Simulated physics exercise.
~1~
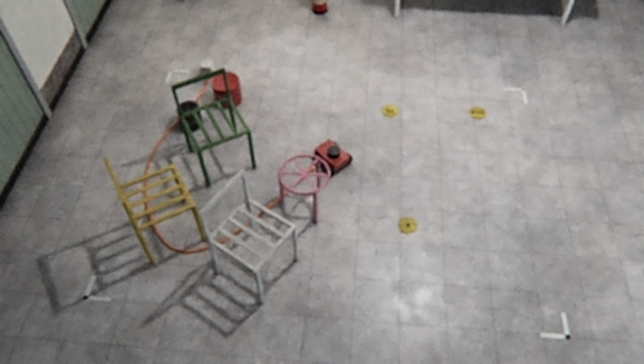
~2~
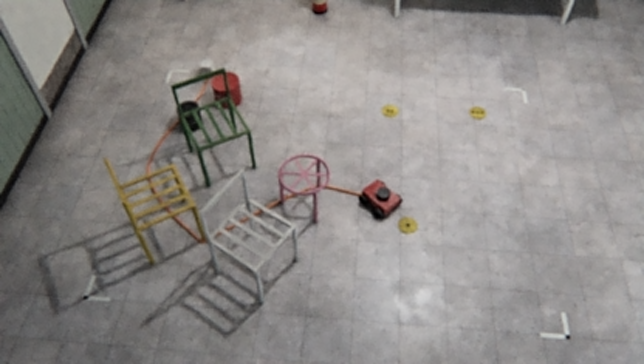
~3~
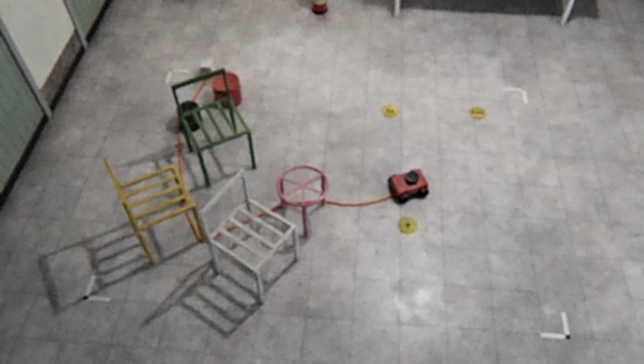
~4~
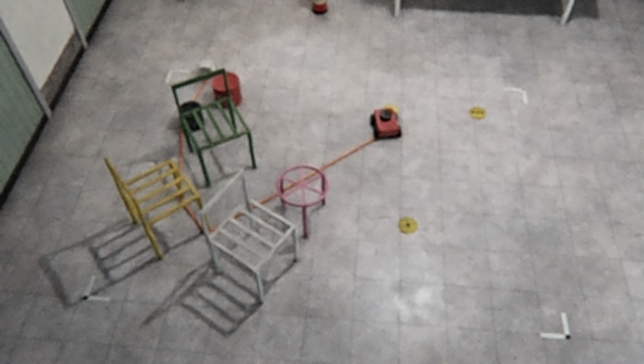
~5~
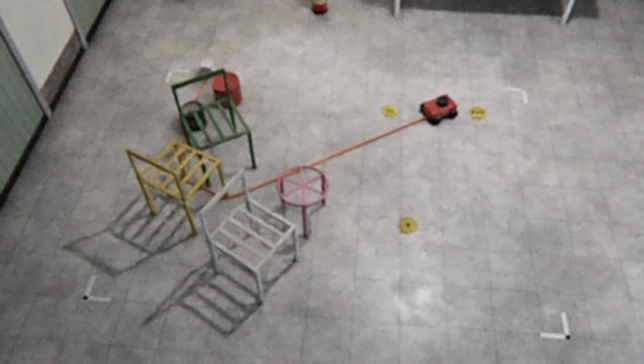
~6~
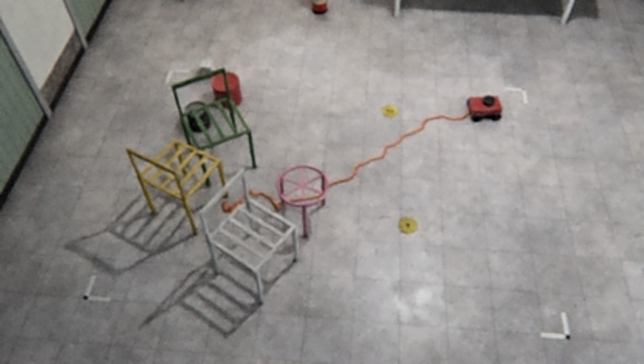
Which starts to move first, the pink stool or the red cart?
The red cart starts first. The pink stool shifts slightly only after the cart has already driven off to the right.
